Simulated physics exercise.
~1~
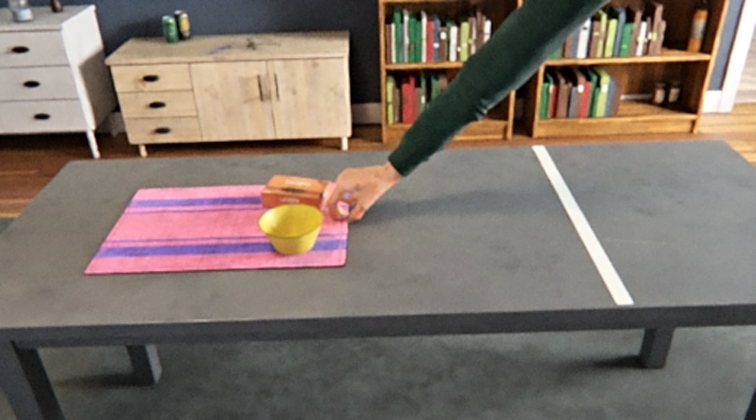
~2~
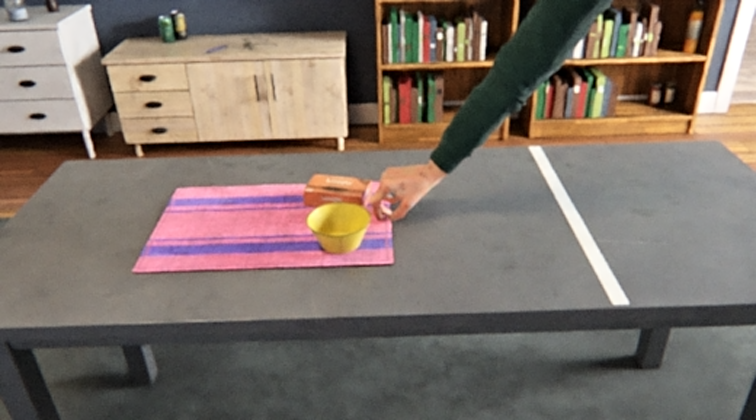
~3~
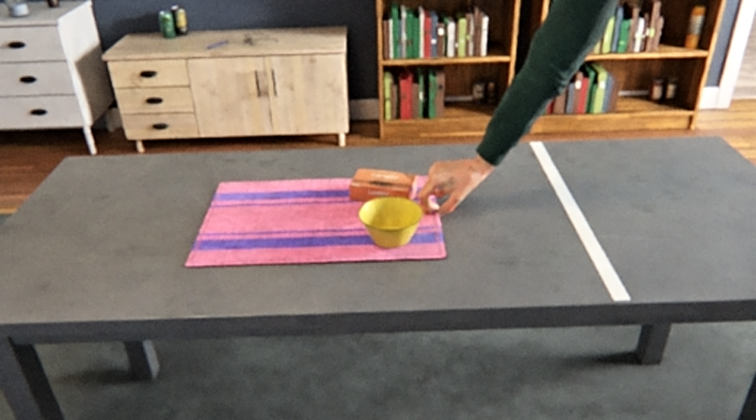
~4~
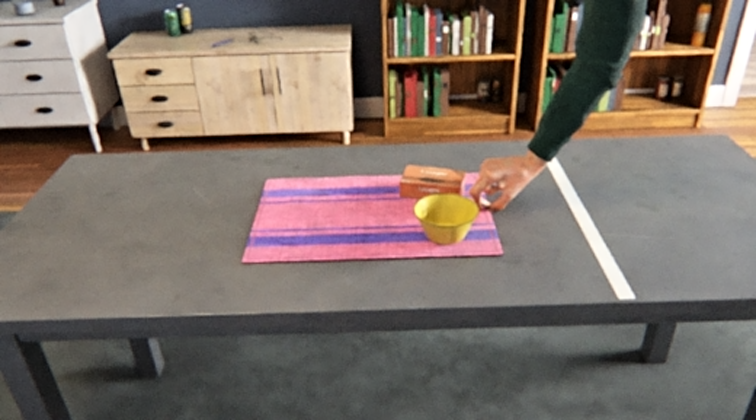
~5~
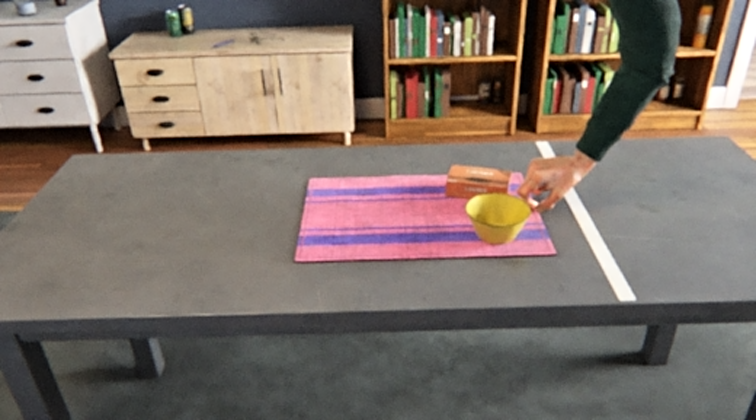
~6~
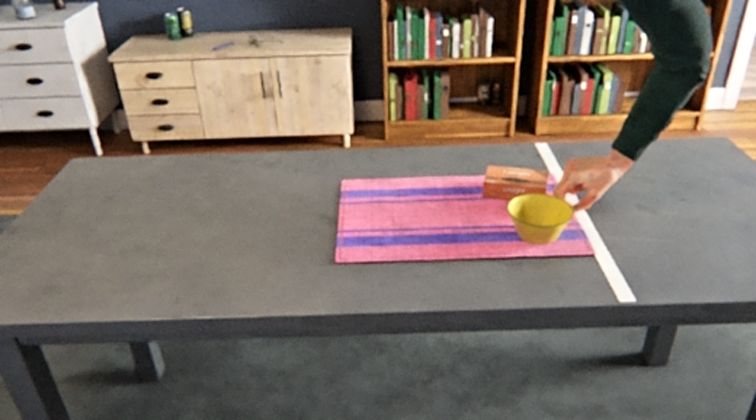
On a dark table, a hand pulling a pink place mat rightward, carrying an orange packet and yellow bowl to white tape.
